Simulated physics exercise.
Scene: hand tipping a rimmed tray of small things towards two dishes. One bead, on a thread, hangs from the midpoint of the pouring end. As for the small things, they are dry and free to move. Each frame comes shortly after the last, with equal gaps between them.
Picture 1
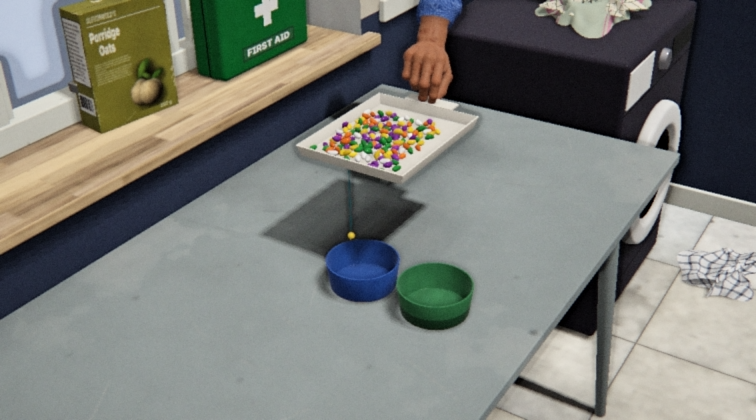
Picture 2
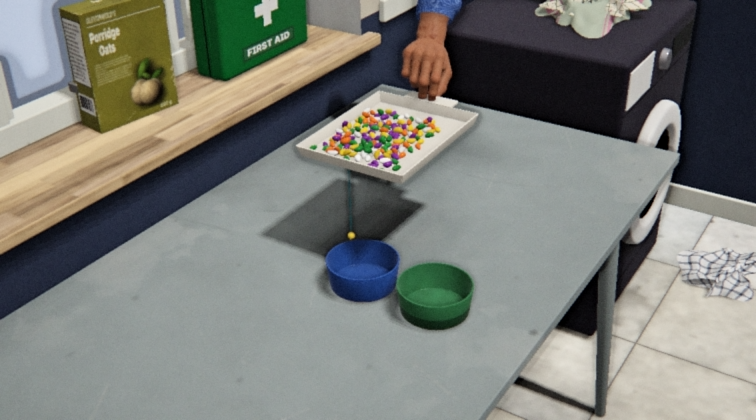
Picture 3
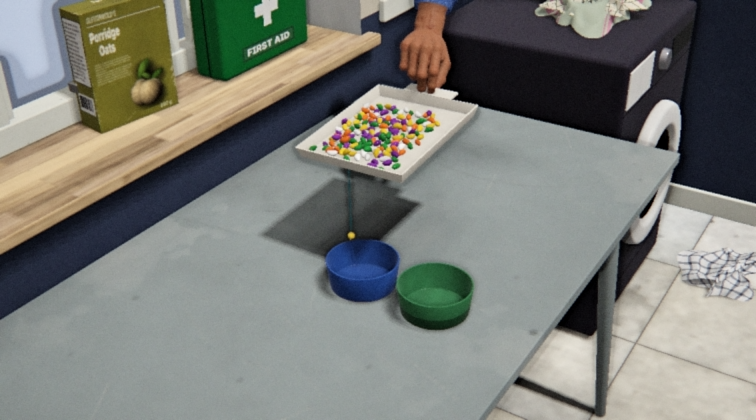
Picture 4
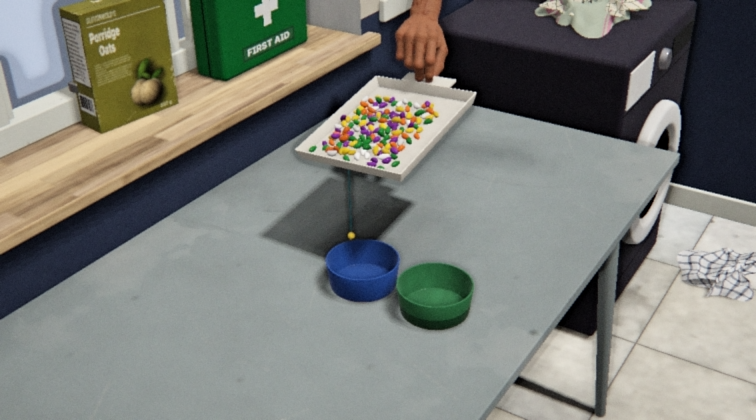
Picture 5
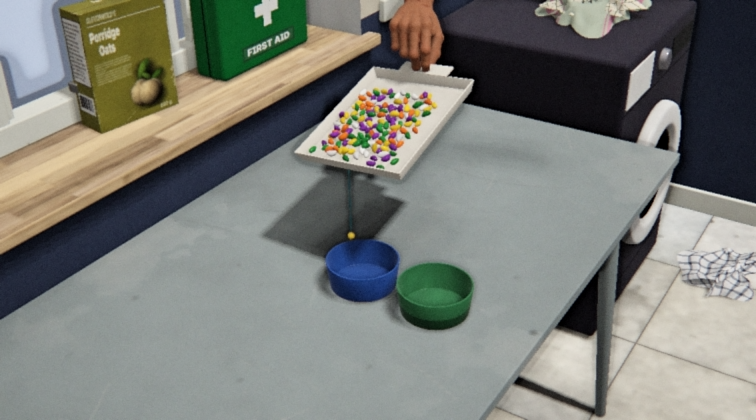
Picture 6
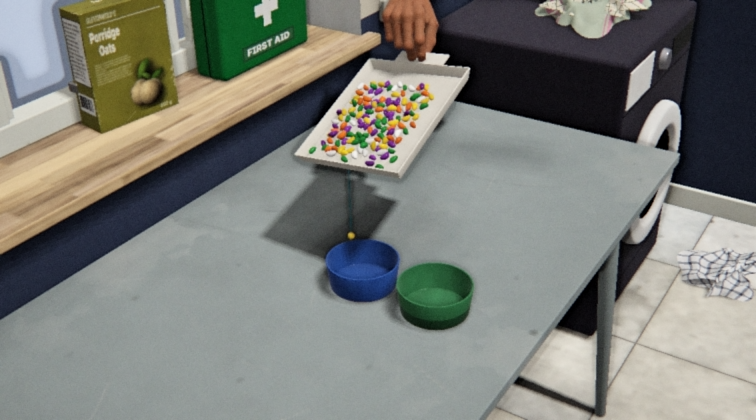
A shallow white tray of loose, multicoloured jelly beans, gripped at its far edge by a hand in a blue sleeve, slowly tilts as that edge rises and its near left corner dips slightly. Below it, a small yellow bead, a blue dish and a green dish to the right stay still on a grey table. The fixed, raised view also shows an oats box and green first-aid box on a wooden ledge at left.
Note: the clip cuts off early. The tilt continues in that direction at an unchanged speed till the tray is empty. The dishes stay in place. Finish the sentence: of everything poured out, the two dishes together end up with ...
They end up with a minority of it.
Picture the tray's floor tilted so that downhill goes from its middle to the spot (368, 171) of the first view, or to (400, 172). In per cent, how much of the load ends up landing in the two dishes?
Well, 60 percent for one and then 50 percent for the other.
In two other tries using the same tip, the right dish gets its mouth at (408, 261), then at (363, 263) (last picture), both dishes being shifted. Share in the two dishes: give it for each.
It would be roughly 30 per cent, followed by roughly 80 per cent.
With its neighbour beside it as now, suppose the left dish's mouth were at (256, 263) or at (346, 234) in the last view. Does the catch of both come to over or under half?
First try: Lower than half; second try: Lower than half.
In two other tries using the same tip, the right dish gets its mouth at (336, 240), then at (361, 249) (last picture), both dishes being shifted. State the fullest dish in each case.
Result, first place: The righthand one; second place: The lefthand one.
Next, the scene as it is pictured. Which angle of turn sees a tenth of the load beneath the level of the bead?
The angle is around 110°.
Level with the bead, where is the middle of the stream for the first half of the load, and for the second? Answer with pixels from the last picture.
At (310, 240) for the first part, then at (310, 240) for the others.
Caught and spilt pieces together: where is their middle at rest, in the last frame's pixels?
Close to (299, 270) in the last picture.
Shortly afterwards, tray tipped steeply; all but a few on the tray; only a few in the air.
Next, tray tipped past a quarter turn; near two thirds on the tray; only a few in the left dish; only a few outside both; near a quarter in the air.
Some moments later, tray tipped past a quarter turn; a little in the left dish; the bulk outside both.
In the end, tray tipped past a quarter turn; none at all in the right dish; a little in the left dish; the bulk outside both.
